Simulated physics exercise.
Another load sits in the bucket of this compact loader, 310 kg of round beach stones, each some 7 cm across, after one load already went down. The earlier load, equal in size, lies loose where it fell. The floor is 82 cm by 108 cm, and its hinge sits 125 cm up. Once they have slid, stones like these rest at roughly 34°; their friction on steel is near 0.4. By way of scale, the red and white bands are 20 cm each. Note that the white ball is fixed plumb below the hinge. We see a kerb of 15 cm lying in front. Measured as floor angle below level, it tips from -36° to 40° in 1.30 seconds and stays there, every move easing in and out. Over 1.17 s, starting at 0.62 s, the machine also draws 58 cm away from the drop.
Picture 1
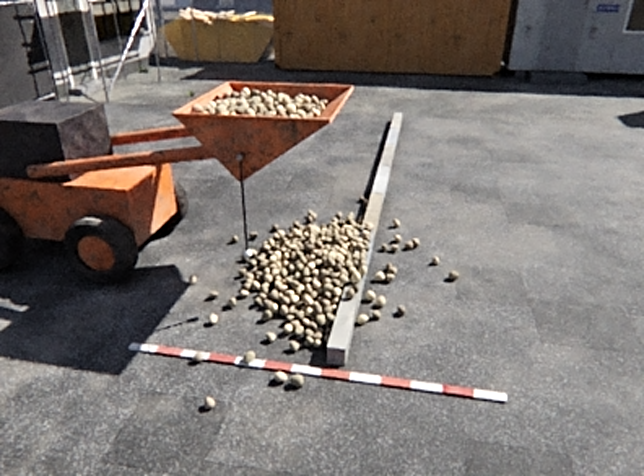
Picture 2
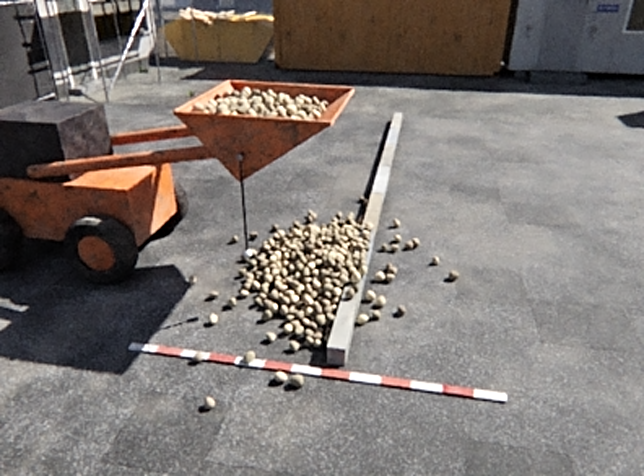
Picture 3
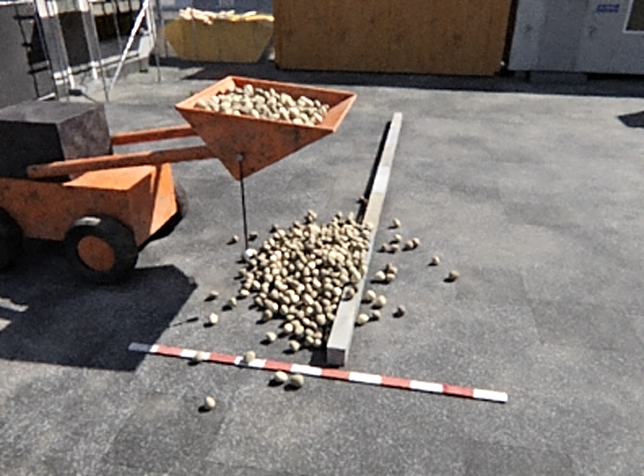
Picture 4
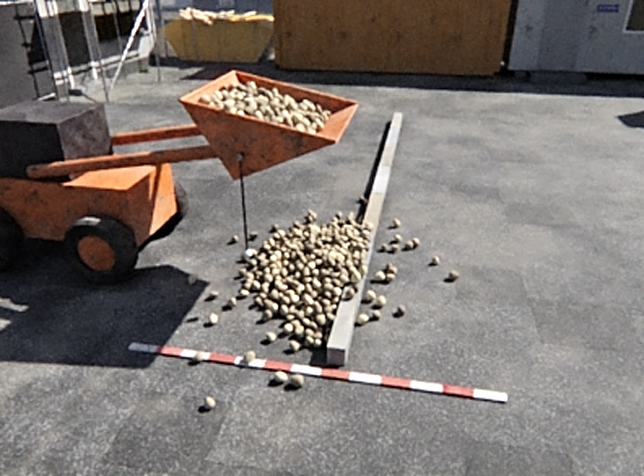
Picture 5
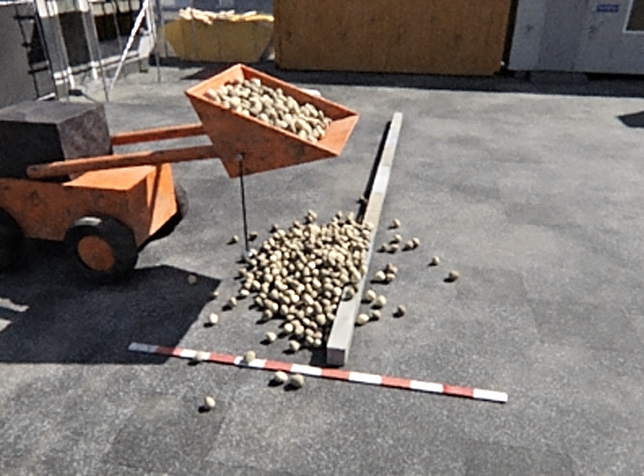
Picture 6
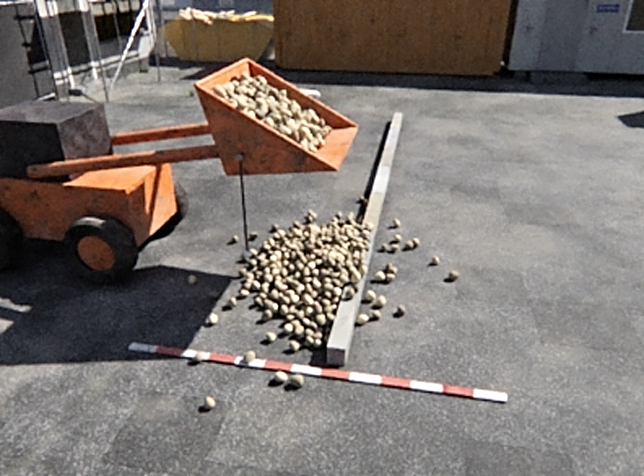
Orange compact loader slowly tilting its stone-filled bucket forward above a loose pile of stones lying against a long grey kerb.
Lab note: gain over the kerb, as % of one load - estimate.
Gain: About 10 %.
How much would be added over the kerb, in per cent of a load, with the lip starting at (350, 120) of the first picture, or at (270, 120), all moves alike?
20 % and 0 %.
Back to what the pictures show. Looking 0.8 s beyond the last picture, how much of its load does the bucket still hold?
20 %.
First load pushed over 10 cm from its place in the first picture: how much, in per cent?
Close to 25 per cent.
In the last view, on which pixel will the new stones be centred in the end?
Around (305, 255).
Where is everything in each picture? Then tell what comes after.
In the first frame, the bucket is at -36°, its lip at (330, 121); the top of the load is at (251, 98). The earlier load is highest near (331, 248), 25 cm above ground level, 97 % on this side of the kerb, 3 % over the kerb.
In the second frame, lip at (331, 123), floor tilted -34°, highest stones at (246, 97).
In the third frame, lip at (334, 131), floor tilted -30°, highest stones at (244, 94).
In the fourth frame, the bucket is at -24°, its lip at (336, 142); the top of the load is at (242, 90).
In the fifth frame, lip at (338, 155), floor tilted -16°, highest stones at (242, 86).
In the sixth frame, the bucket is at -7°, its lip at (337, 170); the top of the load is at (245, 83).
Then, 0.4 s after the last picture the floor is at 28°; in per cent of one load, 95 in the bucket, 102 on this side of the kerb, 3 over the kerb; the foremost stones are at (412, 260).
Then, 0.8 s after the last picture the floor is at 40°; in per cent of one load, 20 in the bucket, 174 on this side of the kerb, 6 over the kerb; the foremost stones are at (412, 260).
Then, 1.7 s after the last picture the floor is at 40°; in per cent of one load, 0 in the bucket, 187 on this side of the kerb, 13 over the kerb; the foremost stones are at (449, 287).
Then, 4.2 s after the last picture the floor is at 40°; in per cent of one load, 0 in the bucket, 187 on this side of the kerb, 13 over the kerb; the foremost stones are at (450, 287). Net gain over the kerb, 10.
